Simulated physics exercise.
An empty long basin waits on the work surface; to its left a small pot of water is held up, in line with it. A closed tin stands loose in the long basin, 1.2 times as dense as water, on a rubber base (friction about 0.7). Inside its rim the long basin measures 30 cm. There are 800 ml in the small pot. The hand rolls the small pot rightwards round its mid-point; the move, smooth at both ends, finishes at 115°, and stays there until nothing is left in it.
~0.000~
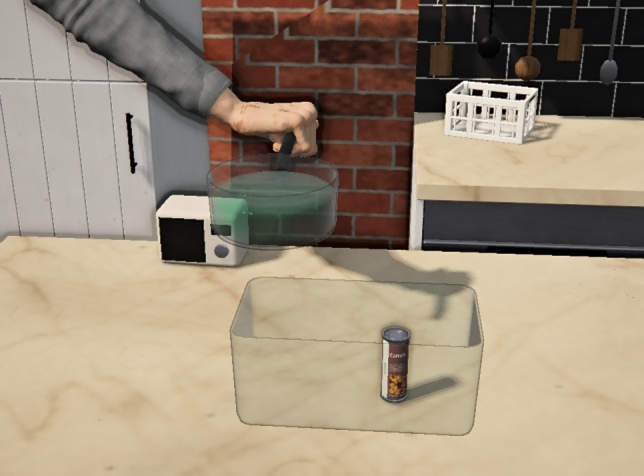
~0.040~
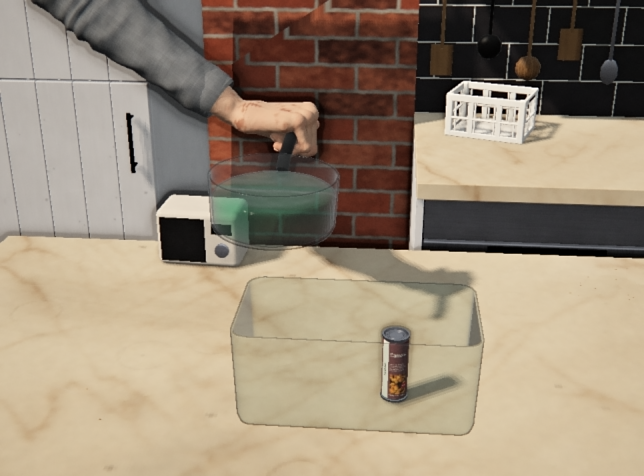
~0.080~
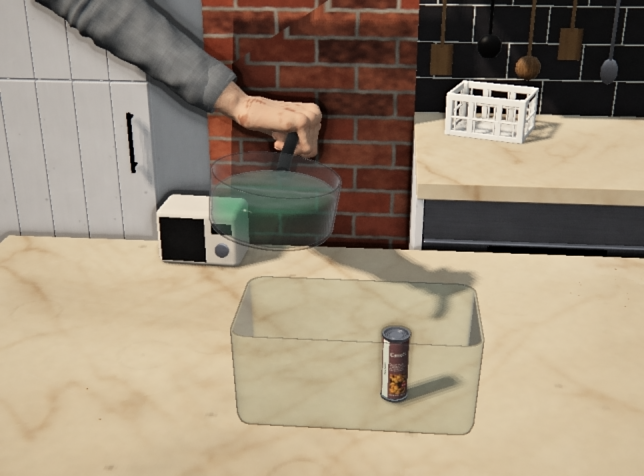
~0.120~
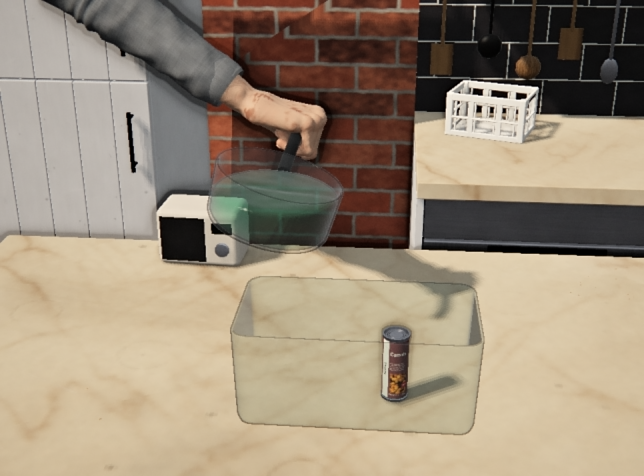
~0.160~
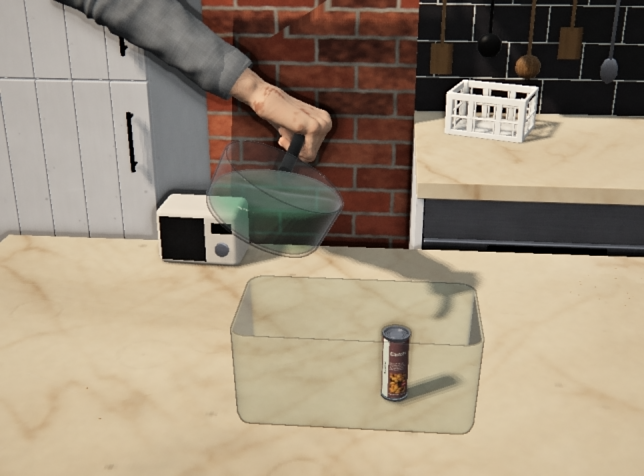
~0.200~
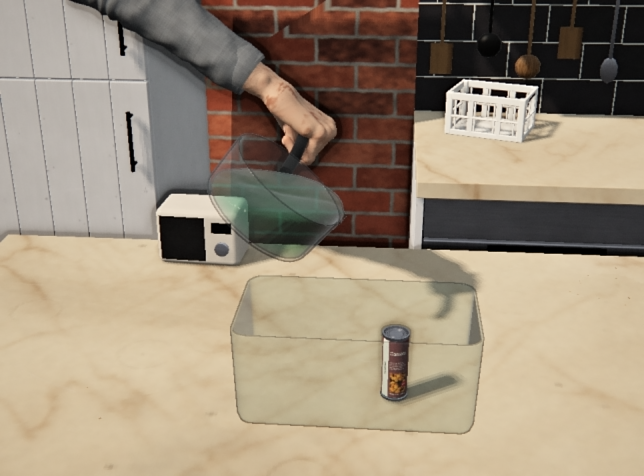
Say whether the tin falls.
It topples.
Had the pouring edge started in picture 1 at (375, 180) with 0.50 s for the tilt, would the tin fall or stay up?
Then it keeps standing.
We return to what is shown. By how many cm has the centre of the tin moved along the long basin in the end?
Some 4.5 cm.
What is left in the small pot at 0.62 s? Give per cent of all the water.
Some 1 per cent.
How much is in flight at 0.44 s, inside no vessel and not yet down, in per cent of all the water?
About 42 per cent.
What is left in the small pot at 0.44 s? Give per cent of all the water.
Some 12 per cent.
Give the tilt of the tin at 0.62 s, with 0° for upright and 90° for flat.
It is at some 15°.
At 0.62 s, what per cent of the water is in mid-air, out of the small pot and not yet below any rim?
Some 4 per cent.
After 0.44 s the tilt is 111° and 11 per cent is still to pour; the tin stands where it began.
After 0.62 s the tilt is 115° and 1 per cent is still to pour; the tin leans 13°.
After 0.80 s the tilt is 115° and 0 per cent is still to pour; the tin leans 9°.
After 1.00 s the tilt is 115° and 0 per cent is still to pour; the tin leans 54°.
In the end the tin lies on its side.
